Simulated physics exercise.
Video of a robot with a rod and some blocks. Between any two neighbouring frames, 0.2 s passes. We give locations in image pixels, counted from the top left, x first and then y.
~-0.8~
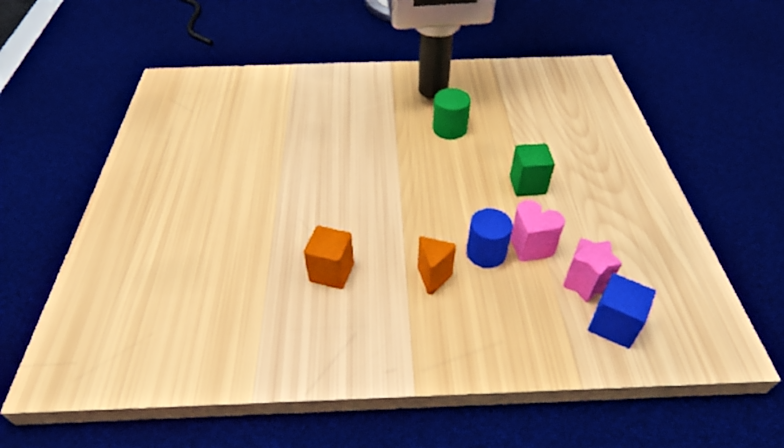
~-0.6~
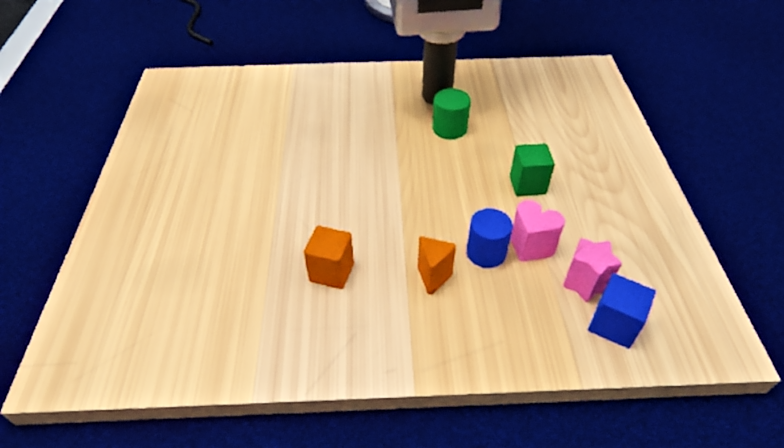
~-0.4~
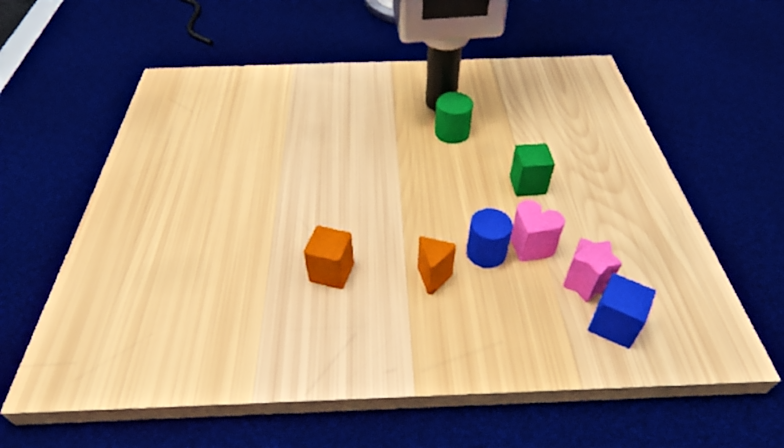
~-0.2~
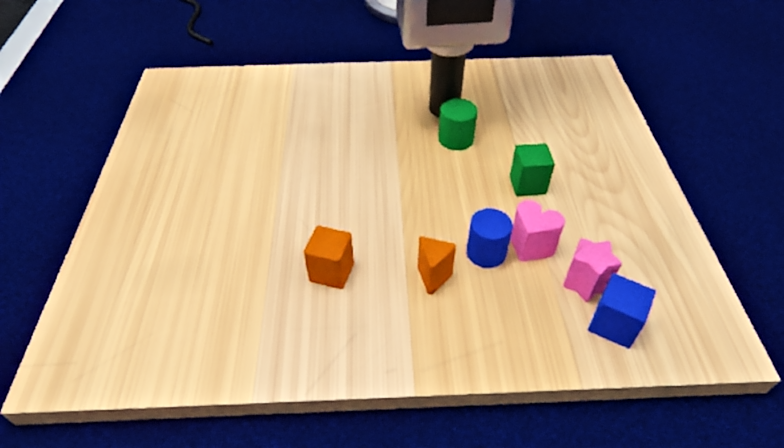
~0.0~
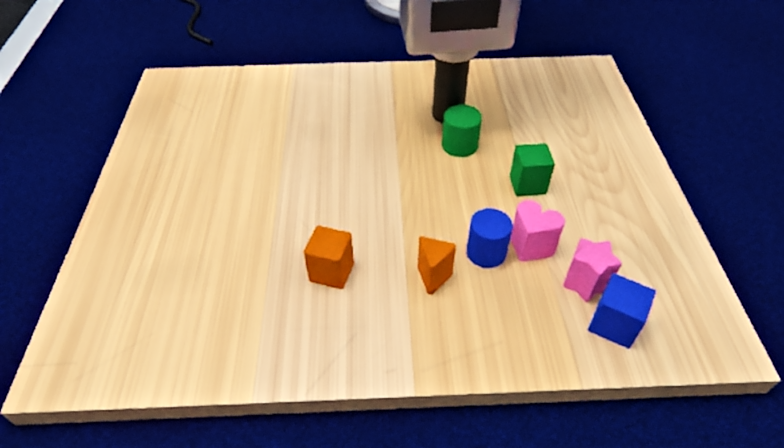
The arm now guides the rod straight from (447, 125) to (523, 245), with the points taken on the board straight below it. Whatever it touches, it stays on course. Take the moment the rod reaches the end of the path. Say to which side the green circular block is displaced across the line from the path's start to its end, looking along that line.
Goes right.
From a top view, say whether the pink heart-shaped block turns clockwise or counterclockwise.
I'd predict that, seen from above, the pink heart-shaped block rotates counter-clockwise.
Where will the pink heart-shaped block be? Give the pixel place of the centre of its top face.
That would be at about pixel (568, 269).
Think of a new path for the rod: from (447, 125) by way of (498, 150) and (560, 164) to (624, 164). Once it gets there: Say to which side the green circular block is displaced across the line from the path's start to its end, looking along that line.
Shifts right.
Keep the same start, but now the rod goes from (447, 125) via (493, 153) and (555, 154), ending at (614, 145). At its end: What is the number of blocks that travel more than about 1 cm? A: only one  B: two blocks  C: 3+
A - only one.
On the path given first. One third of the way, rod at (469, 152); green circular block at (489, 154).
Two thirds of the way, rod at (495, 192); green circular block at (520, 197); pink heart-shaped block at (550, 228).
At the end, rod at (525, 237); green circular block at (531, 249); blue circular block at (485, 232); pink heart-shaped block at (568, 269), turned 85° anticlockwise; pink star block at (608, 258).
